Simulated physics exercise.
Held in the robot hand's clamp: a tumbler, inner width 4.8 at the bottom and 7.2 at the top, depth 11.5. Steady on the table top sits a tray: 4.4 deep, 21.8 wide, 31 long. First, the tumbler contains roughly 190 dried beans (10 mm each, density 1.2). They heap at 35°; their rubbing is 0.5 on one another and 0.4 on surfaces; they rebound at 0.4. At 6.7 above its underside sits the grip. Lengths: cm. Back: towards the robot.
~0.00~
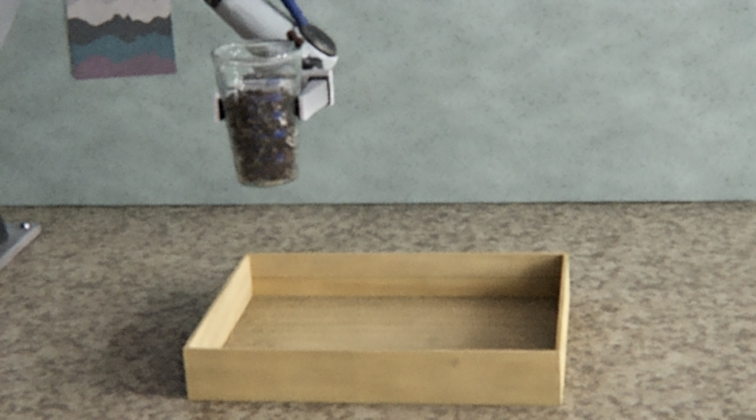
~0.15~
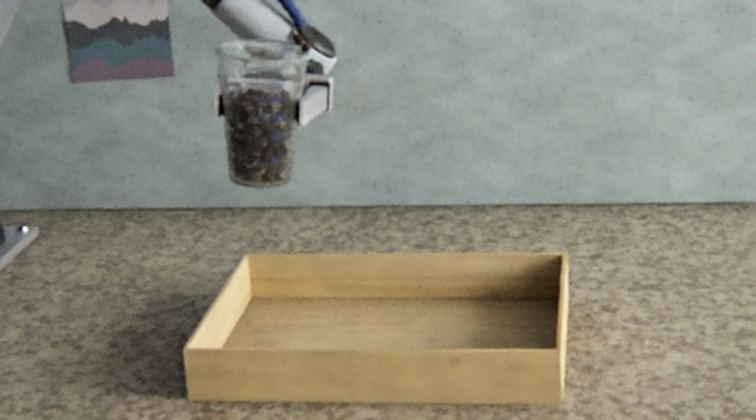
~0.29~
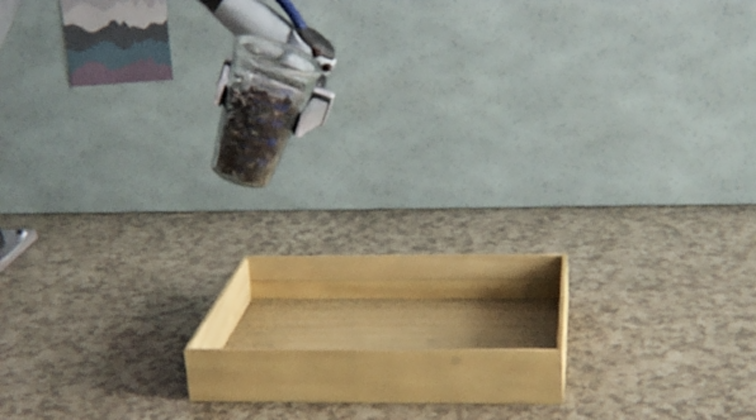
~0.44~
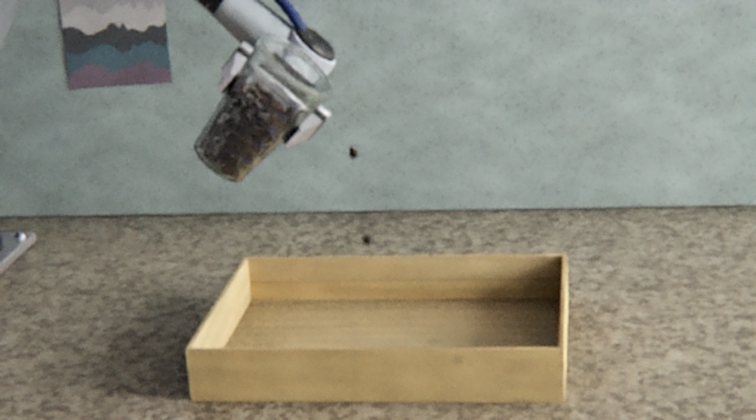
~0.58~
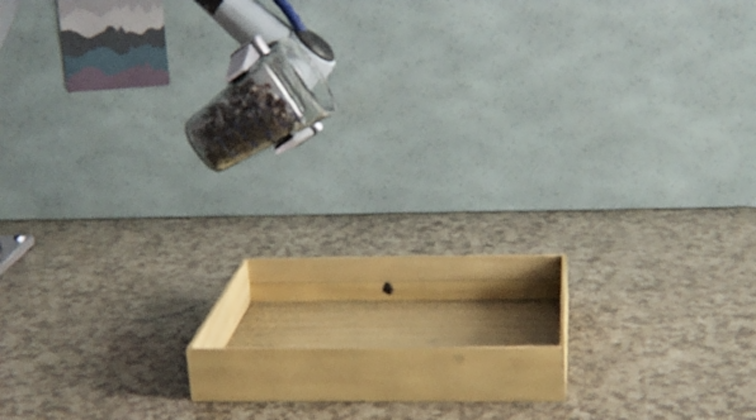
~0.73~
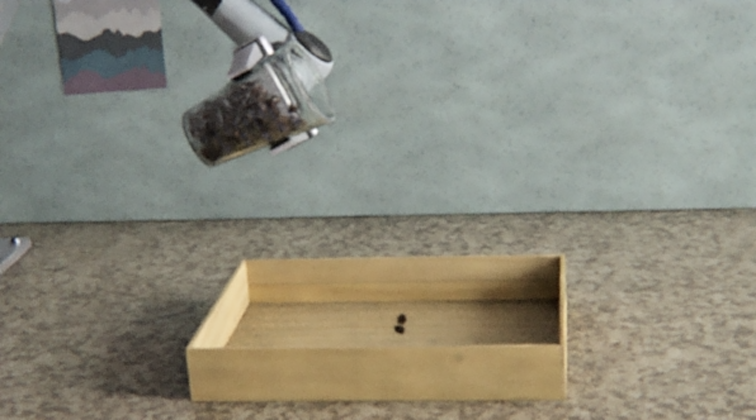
At the start, a robot gripper holds a clear tumbler of dark beans upright above an empty wooden tray. The gripper steadily tilts the tumbler until it leans steeply, its mouth toward the right. Two beans drop out and land in the tray, while the rest remain inside the tumbler.
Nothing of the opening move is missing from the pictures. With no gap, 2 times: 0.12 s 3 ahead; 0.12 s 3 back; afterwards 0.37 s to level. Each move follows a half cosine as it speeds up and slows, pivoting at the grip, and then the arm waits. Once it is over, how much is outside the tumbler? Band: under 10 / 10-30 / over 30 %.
Under 10 %.
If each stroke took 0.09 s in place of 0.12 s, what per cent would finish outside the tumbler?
Then roughly 15 percent.
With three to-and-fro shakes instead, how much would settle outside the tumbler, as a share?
I'd expect something close to 5 per cent.
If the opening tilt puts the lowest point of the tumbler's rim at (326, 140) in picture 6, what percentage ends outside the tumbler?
The share is around 50 %.
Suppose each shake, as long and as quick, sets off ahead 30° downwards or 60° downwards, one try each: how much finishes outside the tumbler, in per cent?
Try one gives about 0 in a hundred, try two about 0 in a hundred.
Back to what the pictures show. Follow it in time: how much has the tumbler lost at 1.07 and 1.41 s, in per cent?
First it's 0 percent, and after that 5 percent.
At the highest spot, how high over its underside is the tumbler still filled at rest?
I'd say close to 9.5 cm.
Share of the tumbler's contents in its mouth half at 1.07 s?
About 40 percent.
After 1.07 s, tilted 65° forward, highest piece 24 above the table; 191 in the tumbler, 2 in the tray, 1 in flight or on a rim.
After 1.41 s, tilted 28° forward, highest piece 26 above the table; 186 in the tumbler, 8 in the tray.
After 1.78 s, level, highest piece 26 above the table; 186 in the tumbler, 8 in the tray.
After 2.83 s, level, highest piece 26 above the table; 186 in the tumbler, 8 in the tray.
At rest, 186 in the tumbler, 8 in the tray. That is 4 % outside the tumbler.
